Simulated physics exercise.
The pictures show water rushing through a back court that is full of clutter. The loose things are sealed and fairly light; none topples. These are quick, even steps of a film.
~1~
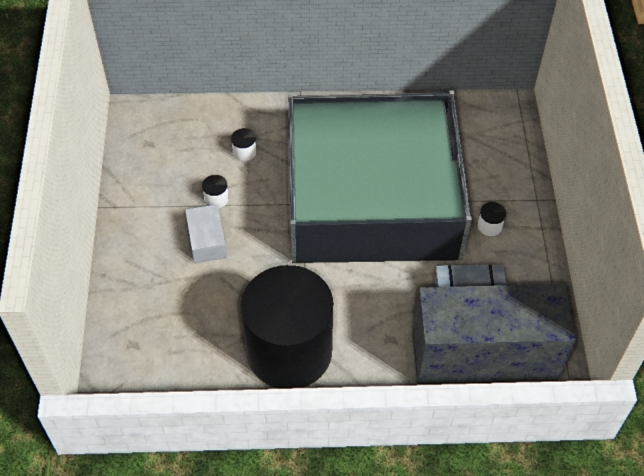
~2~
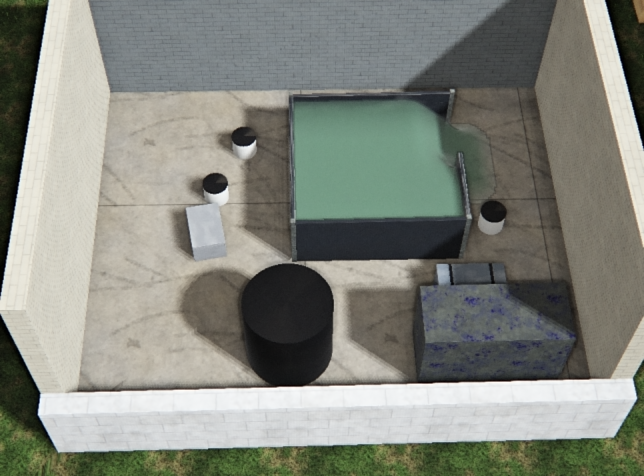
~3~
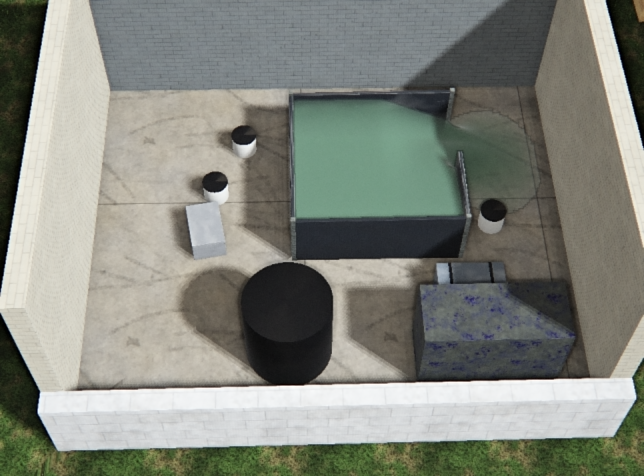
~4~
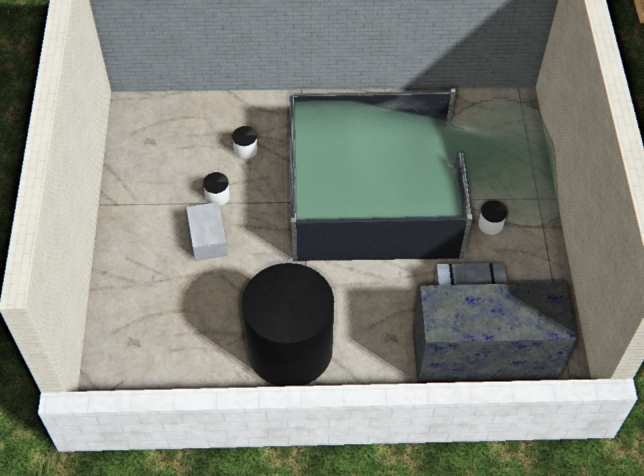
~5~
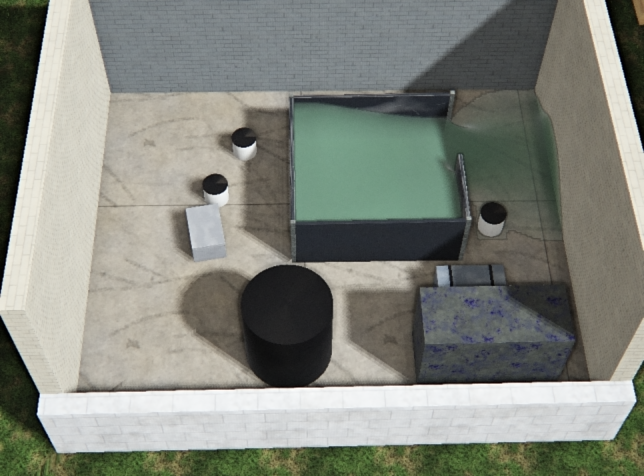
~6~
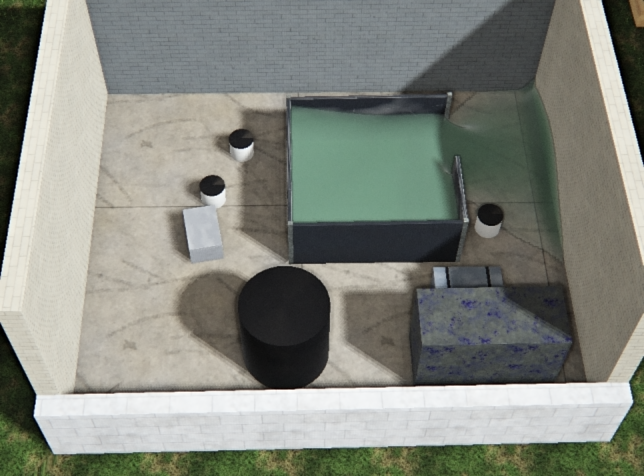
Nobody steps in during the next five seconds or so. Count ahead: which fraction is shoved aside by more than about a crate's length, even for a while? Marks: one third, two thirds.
That comes to under a third.
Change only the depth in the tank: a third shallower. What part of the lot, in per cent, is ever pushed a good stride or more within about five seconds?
Near 20 in a hundred.
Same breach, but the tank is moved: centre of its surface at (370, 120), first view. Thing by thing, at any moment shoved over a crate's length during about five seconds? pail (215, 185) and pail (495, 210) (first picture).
One after the other: Never so far, that far or more.
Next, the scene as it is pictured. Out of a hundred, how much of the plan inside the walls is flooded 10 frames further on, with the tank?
Some 45 per cent.
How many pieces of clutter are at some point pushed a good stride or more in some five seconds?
The number is 1.
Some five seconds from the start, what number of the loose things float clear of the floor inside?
It comes to 1.
A moment on, 0 of 5 are well off their spots; 0 afloat.
Next, 0 of 5 are well off their spots; 0 afloat.
Later, 1 of 5 are well off their spots; 1 afloat.
In the end, 1 of 5 are well off their spots, and 1 have been at some point; 1 afloat.
